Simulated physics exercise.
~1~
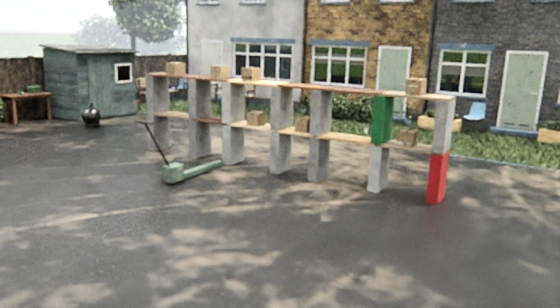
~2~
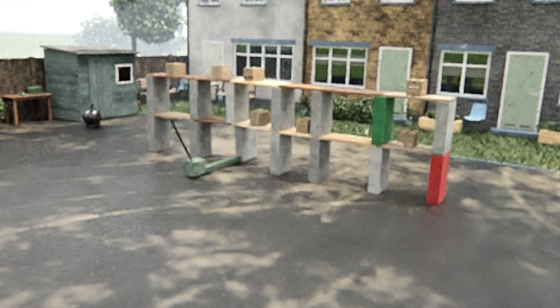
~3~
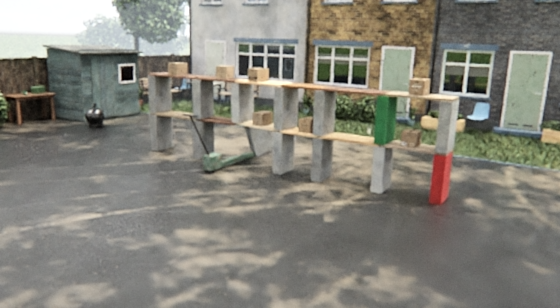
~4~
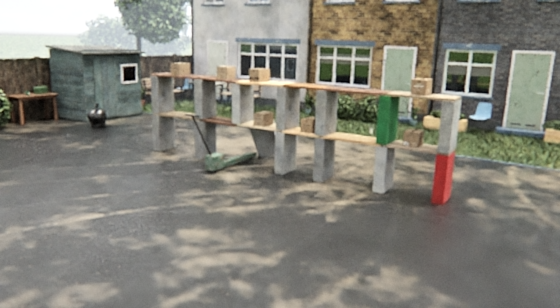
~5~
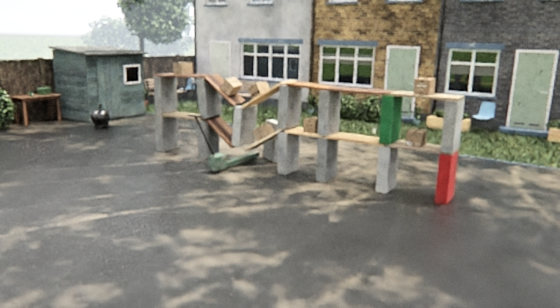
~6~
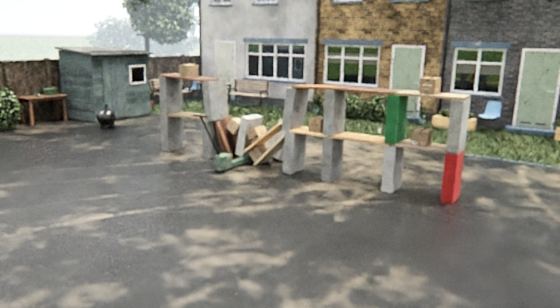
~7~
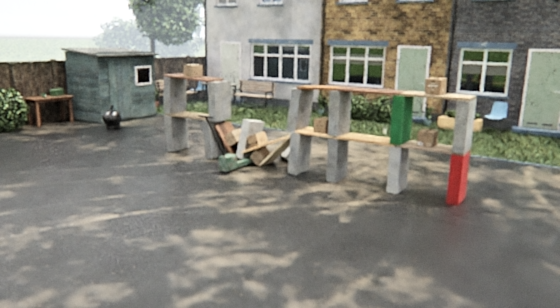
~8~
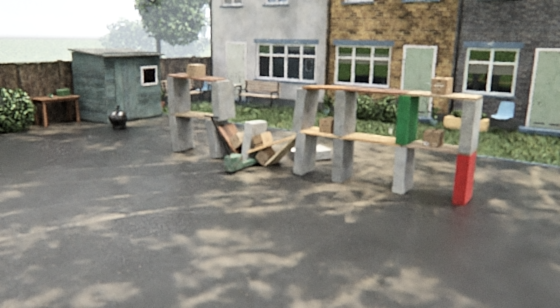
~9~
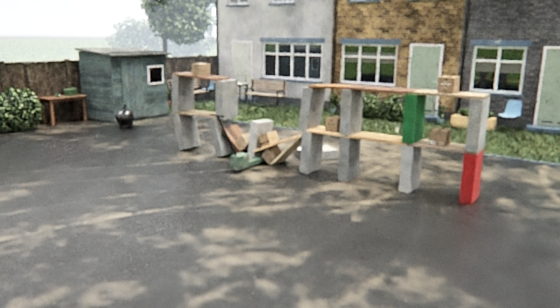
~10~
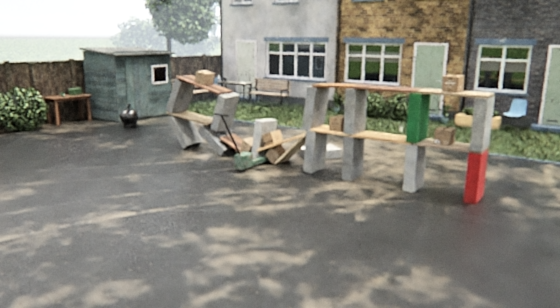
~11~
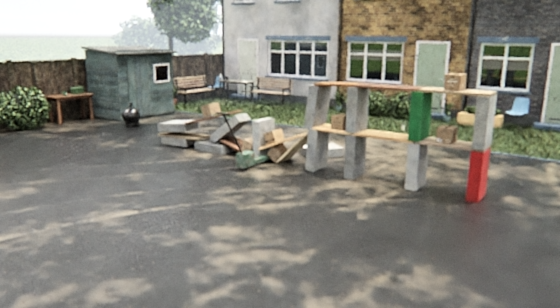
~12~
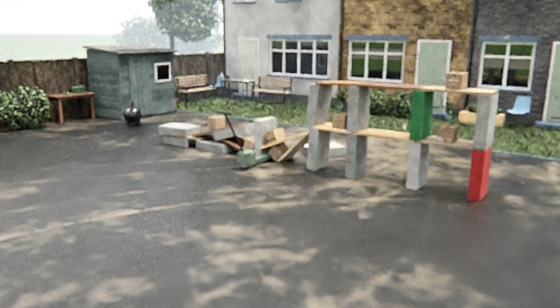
Makeshift two-tier shelving partly collapsing as a low green jack pushes an upright, leaving the left side heaped and the right standing.
